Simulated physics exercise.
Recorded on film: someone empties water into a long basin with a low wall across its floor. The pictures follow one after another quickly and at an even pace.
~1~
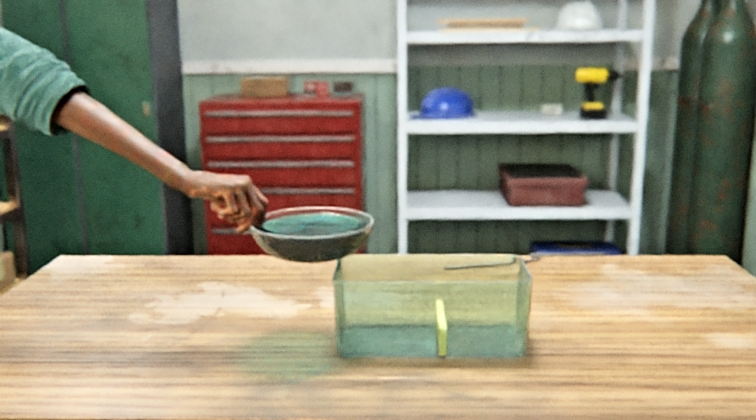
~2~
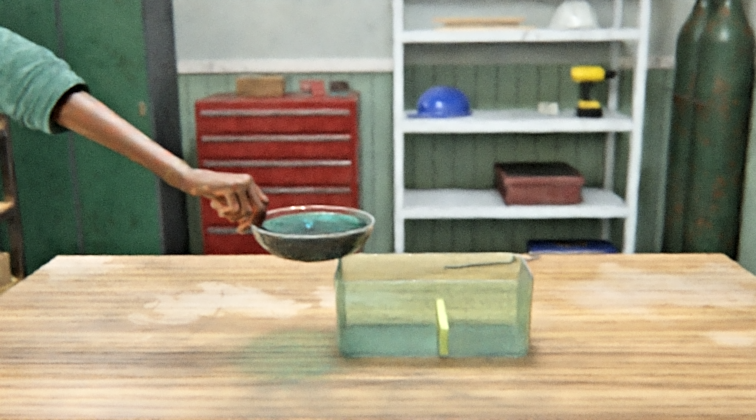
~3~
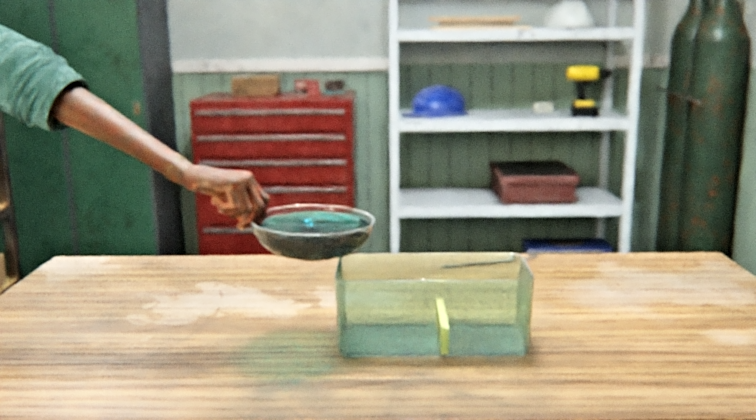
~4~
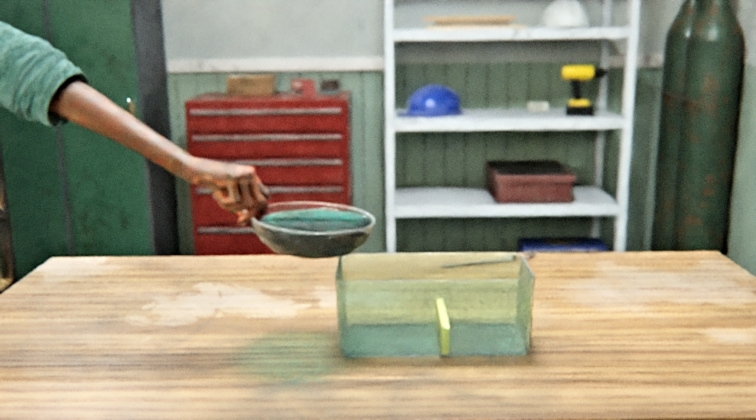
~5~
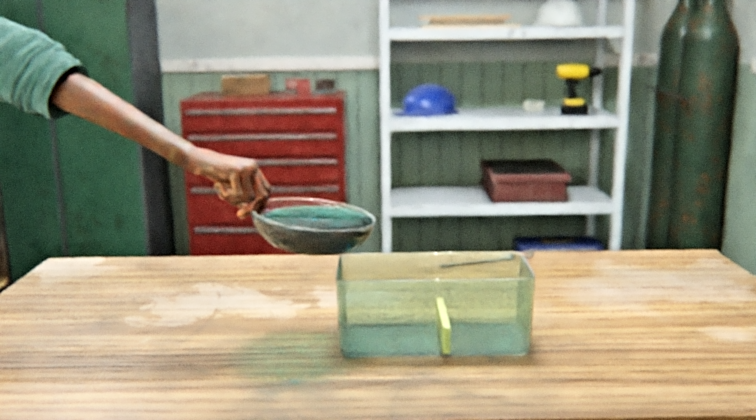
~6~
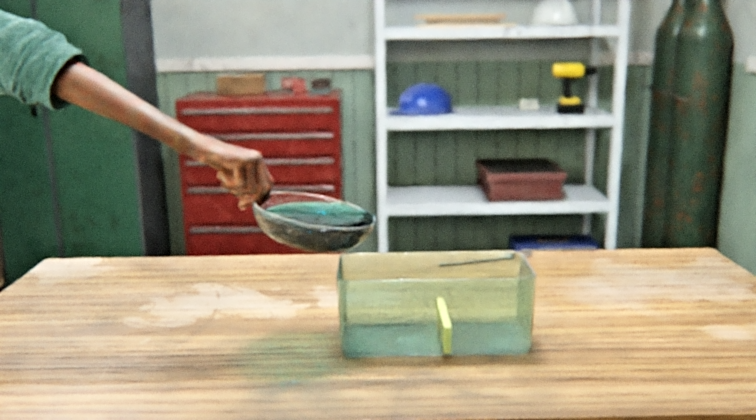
In a workshop, a hand slowly tilts a bowl of water above a clear basin.
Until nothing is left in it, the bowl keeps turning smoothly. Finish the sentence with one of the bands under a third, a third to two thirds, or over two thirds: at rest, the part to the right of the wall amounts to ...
At rest, the part to the right of the wall amounts to a third to two thirds.
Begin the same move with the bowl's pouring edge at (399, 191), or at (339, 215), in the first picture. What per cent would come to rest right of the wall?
In turn 75 and 10 in a hundred.
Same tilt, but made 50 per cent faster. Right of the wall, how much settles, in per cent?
It comes to near 45 per cent.
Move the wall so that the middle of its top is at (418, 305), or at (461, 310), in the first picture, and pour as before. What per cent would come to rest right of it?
About 80 per cent on the first try, and 5 per cent on the second.
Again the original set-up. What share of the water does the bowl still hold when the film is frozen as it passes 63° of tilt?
25 %.
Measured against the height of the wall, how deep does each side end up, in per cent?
On the left it is 50 per cent, on the right 60.
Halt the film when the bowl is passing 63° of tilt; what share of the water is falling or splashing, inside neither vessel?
Airborne fraction: Approx. 40 %.
A moment on, the bowl is tipped part way and 23 per cent is still to pour, 28 is left of the wall and 7 right of it.
Next, the bowl is tipped on its side and 0 per cent is still to pour, 48 is left of the wall and 44 right of it.
Then the bowl is tipped right over and 0 per cent is still to pour, 49 is left of the wall and 44 right of it.
Later the bowl is tipped right over and 0 per cent is still to pour, 49 is left of the wall and 45 right of it.
In the end 49 per cent lies left of the wall, 45 right of it and 7 outside.
